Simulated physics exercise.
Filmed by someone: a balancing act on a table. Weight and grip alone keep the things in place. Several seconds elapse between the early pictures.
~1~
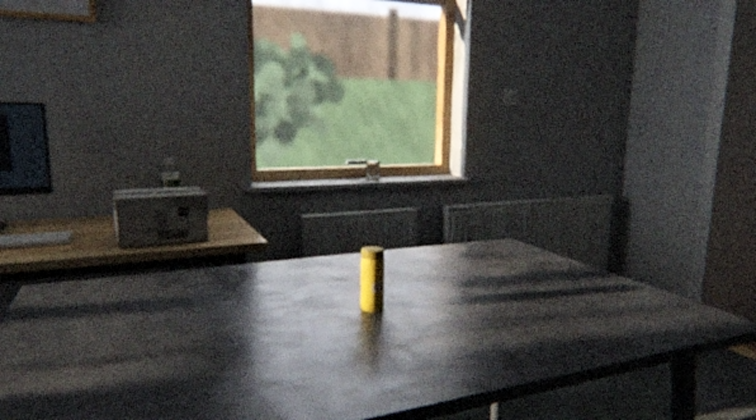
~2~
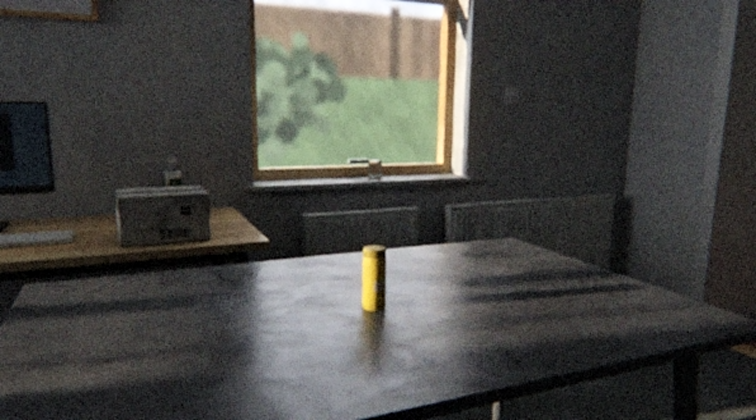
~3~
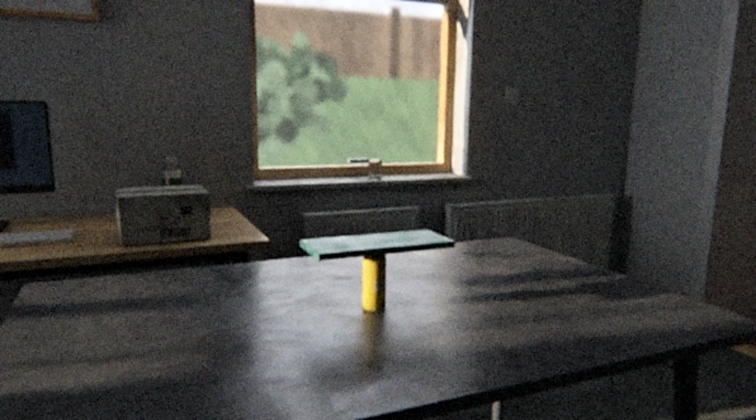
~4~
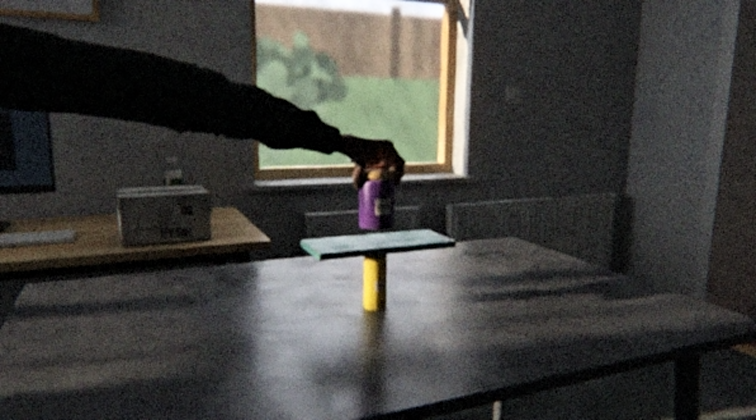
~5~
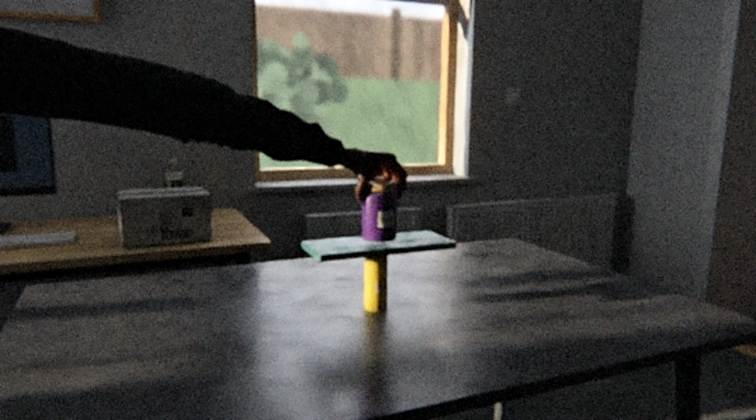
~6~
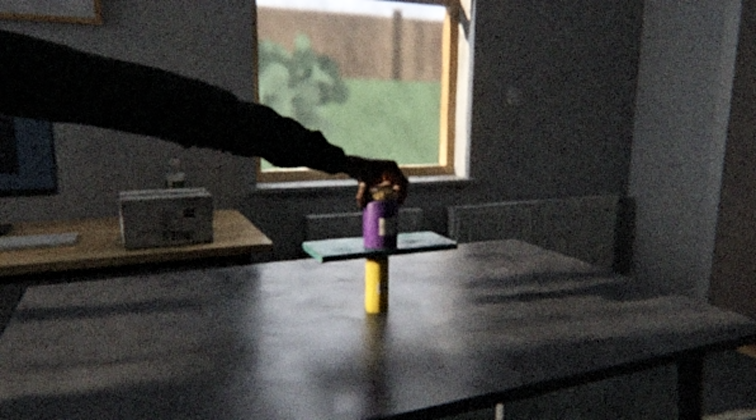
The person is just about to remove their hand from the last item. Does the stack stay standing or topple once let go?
It stays standing.
Then, 0.70 s later than the last frame, all is still.
Then, 1.70 s later than the last frame, purple jar resting near (381, 218).
When it is over, all 3 as before. End places, in pixels of the last picture, purple jar near (381, 218). The stack stays up.
